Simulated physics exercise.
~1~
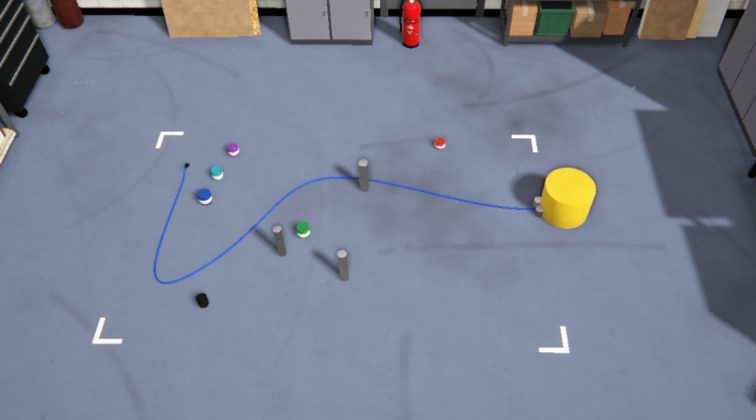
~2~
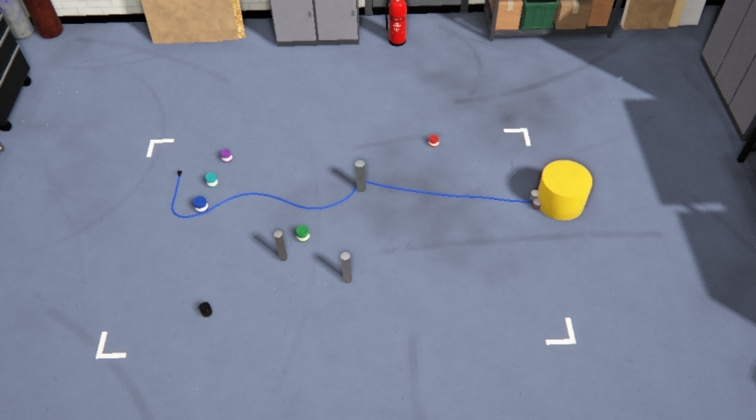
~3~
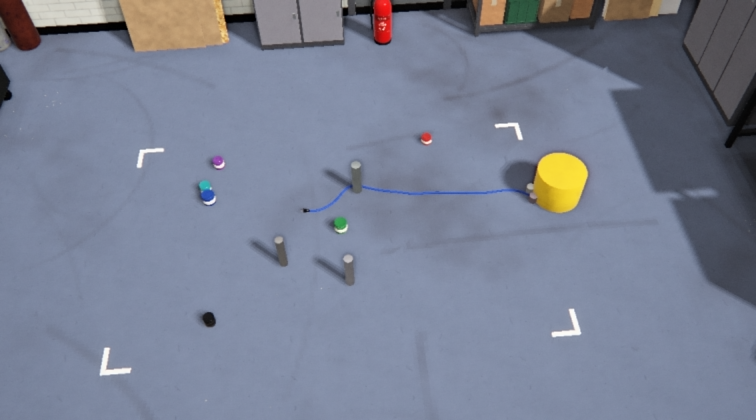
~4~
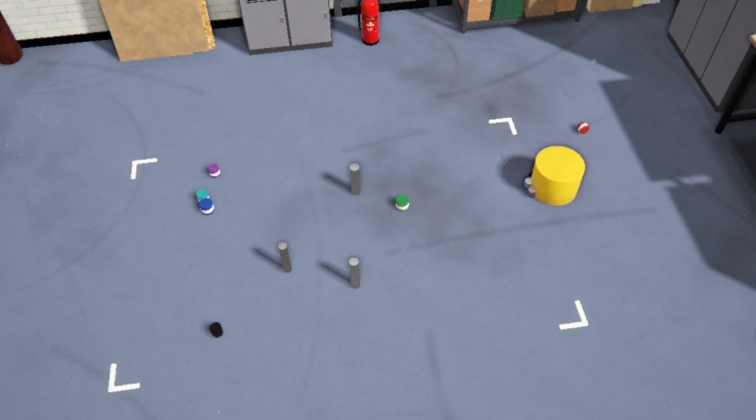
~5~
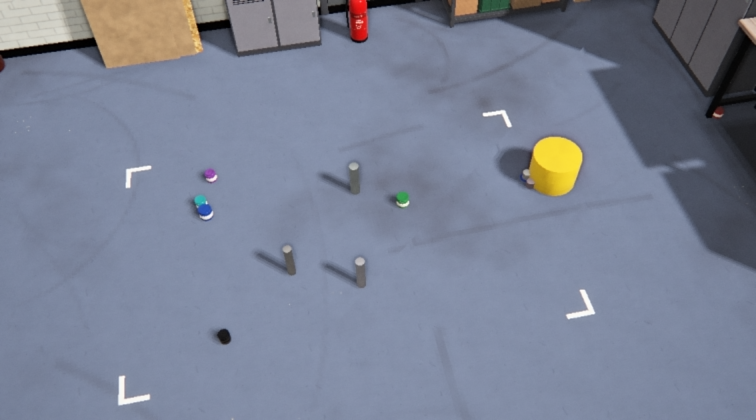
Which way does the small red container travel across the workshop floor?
It moves to the right, passing beyond the yellow drum towards the right side of the view.
